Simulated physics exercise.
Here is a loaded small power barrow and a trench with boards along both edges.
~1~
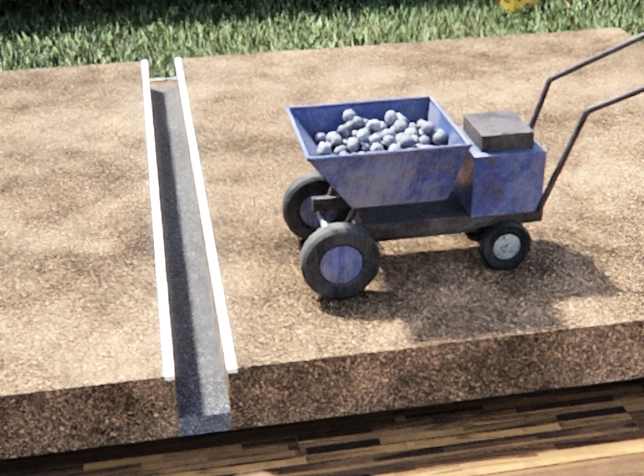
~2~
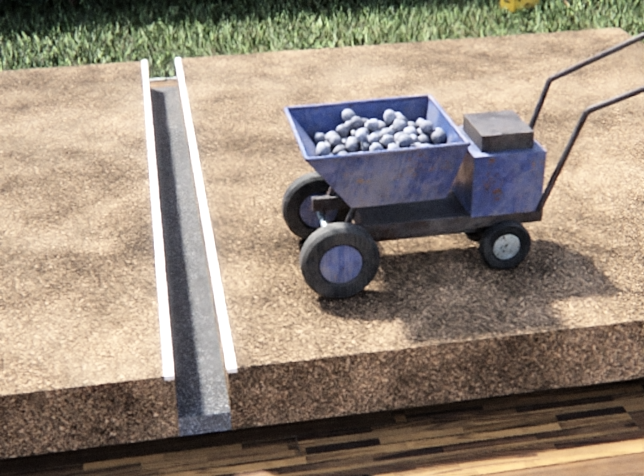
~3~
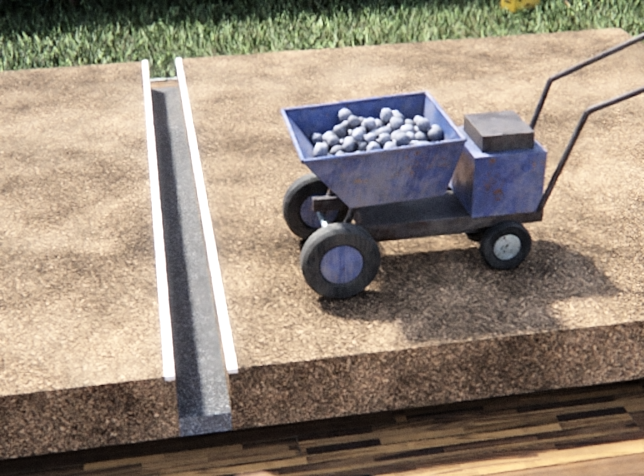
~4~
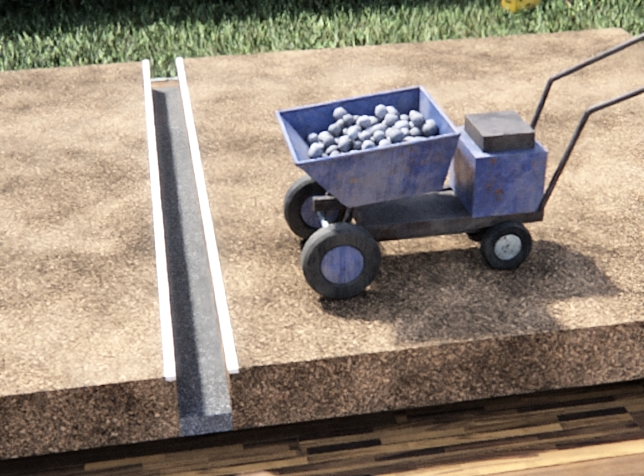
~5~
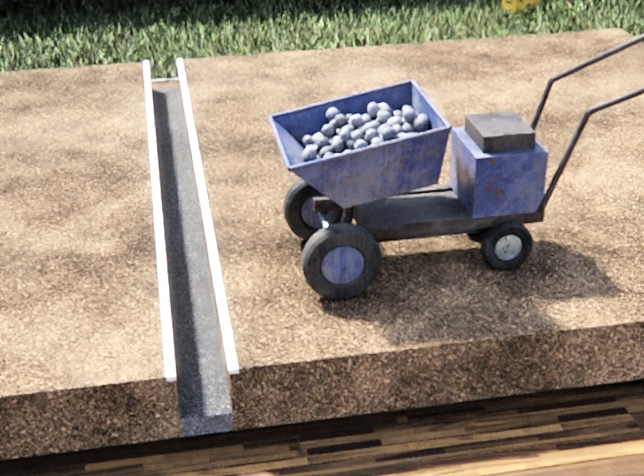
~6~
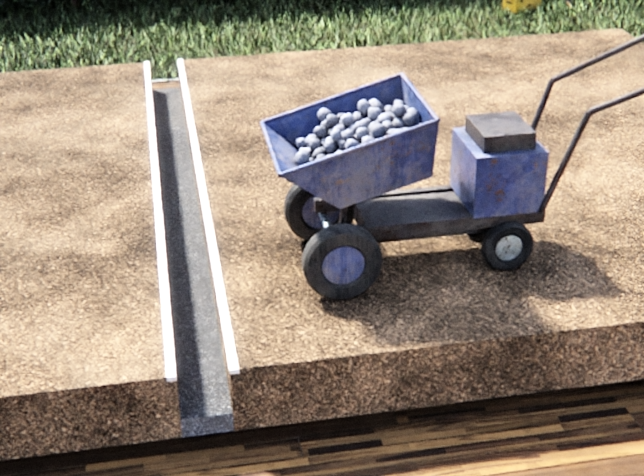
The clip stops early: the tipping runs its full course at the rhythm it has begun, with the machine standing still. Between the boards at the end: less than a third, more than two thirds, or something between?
In the trench: More than two thirds.
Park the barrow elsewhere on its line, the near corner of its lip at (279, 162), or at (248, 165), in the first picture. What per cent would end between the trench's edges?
About 40 and 0 per cent.
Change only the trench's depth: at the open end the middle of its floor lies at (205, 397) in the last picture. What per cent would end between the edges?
About 70 per cent.
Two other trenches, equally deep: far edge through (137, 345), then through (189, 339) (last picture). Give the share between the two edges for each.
The first gives 100 %, the second 50 %.
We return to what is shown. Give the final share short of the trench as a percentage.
It comes to 0 per cent or so.
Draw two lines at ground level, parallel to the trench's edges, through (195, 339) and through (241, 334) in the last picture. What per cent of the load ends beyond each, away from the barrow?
About 50 and 100 per cent.
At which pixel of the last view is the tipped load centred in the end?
Roughly at (191, 300).
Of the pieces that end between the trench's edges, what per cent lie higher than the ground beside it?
Near 10 %.
Soon, skip tipped steeply; all in the skip.
A while on, skip tipped right over; about two thirds in the skip; about a quarter in or heaped over the trench; a small part beyond it; a small part falling.
Towards the end, skip tipped right over; a stray few in the skip; a stray few short of the trench; most in or heaped over the trench; a small part beyond it.
Finally, skip tipped right over; a stray few short of the trench; most in or heaped over the trench; a small part beyond it.
